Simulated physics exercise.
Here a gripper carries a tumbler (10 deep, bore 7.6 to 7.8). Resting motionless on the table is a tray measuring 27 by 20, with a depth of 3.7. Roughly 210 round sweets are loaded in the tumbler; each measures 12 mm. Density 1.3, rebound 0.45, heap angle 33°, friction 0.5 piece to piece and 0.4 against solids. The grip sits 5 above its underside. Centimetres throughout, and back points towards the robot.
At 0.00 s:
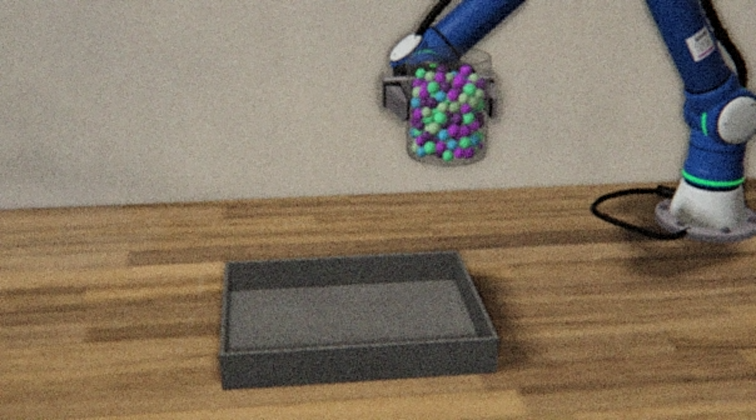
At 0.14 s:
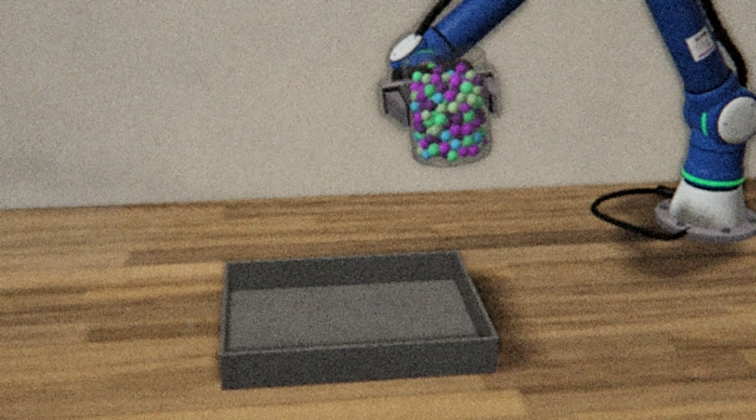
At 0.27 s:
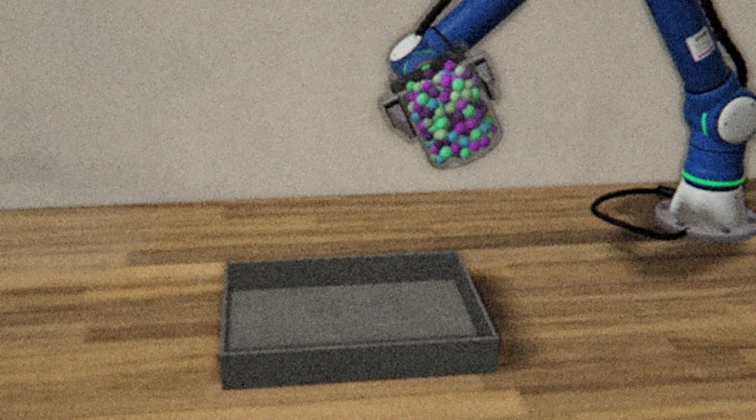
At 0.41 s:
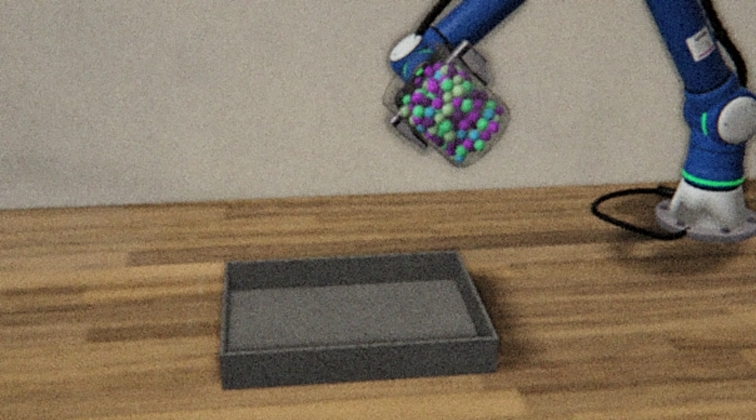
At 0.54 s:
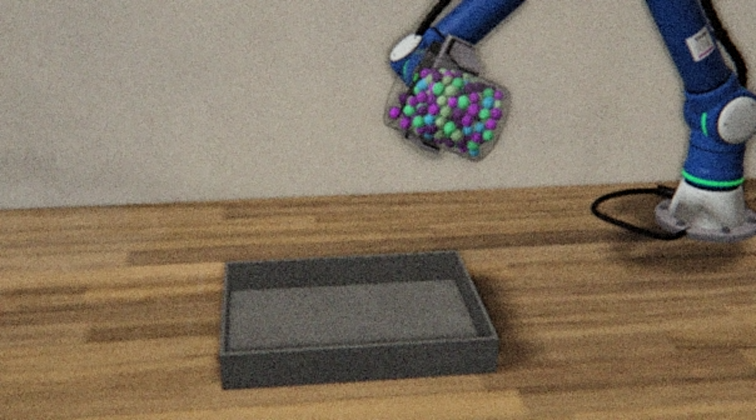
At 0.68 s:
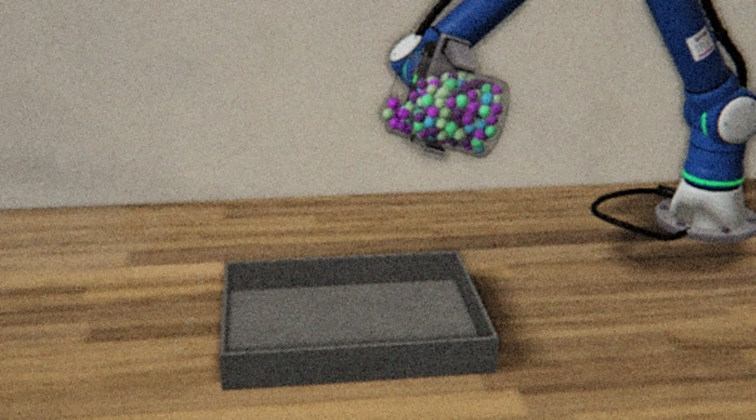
A blue robot arm held a clear tumbler packed with purple, green and blue balls above an empty gray tray, then gradually tilted it until its open end pointed left.
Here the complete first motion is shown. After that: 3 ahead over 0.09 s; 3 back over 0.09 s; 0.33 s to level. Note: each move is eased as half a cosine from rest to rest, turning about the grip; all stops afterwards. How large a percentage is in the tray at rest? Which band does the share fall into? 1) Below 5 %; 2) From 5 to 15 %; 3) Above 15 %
(3) Above 15 %.
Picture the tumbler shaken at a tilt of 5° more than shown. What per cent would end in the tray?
Estimate: Close to 30 per cent.
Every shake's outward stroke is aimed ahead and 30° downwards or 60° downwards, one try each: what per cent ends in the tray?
Try one gives about 10 in a hundred, try two about 5 in a hundred.
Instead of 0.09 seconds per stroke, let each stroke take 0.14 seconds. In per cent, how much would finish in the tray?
Then about 10 per cent.
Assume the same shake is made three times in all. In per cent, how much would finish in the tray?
In that case it would be near 40 percent.
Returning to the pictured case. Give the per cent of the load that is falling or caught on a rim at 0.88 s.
13 %.
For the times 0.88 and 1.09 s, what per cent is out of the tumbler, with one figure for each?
15, then 25.
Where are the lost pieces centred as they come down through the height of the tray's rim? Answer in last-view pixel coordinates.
(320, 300).
By 0.88 s, tilted 71° forward, highest piece 27 above the table; 180 in the tumbler, 28 in flight or on a rim.
By 1.09 s, tilted 16° forward, highest piece 30 above the table; 157 in the tumbler, 45 in the tray, 6 in flight or on a rim.
By 1.39 s, level, highest piece 28 above the table; 157 in the tumbler, 48 in the tray, 3 on the table or floor.
By 2.44 s, level, highest piece 28 above the table; 157 in the tumbler, 48 in the tray, 3 on the table or floor.
Final count, 157 in the tumbler, 48 in the tray, 3 on the table or floor. That is 23 % in the tray.
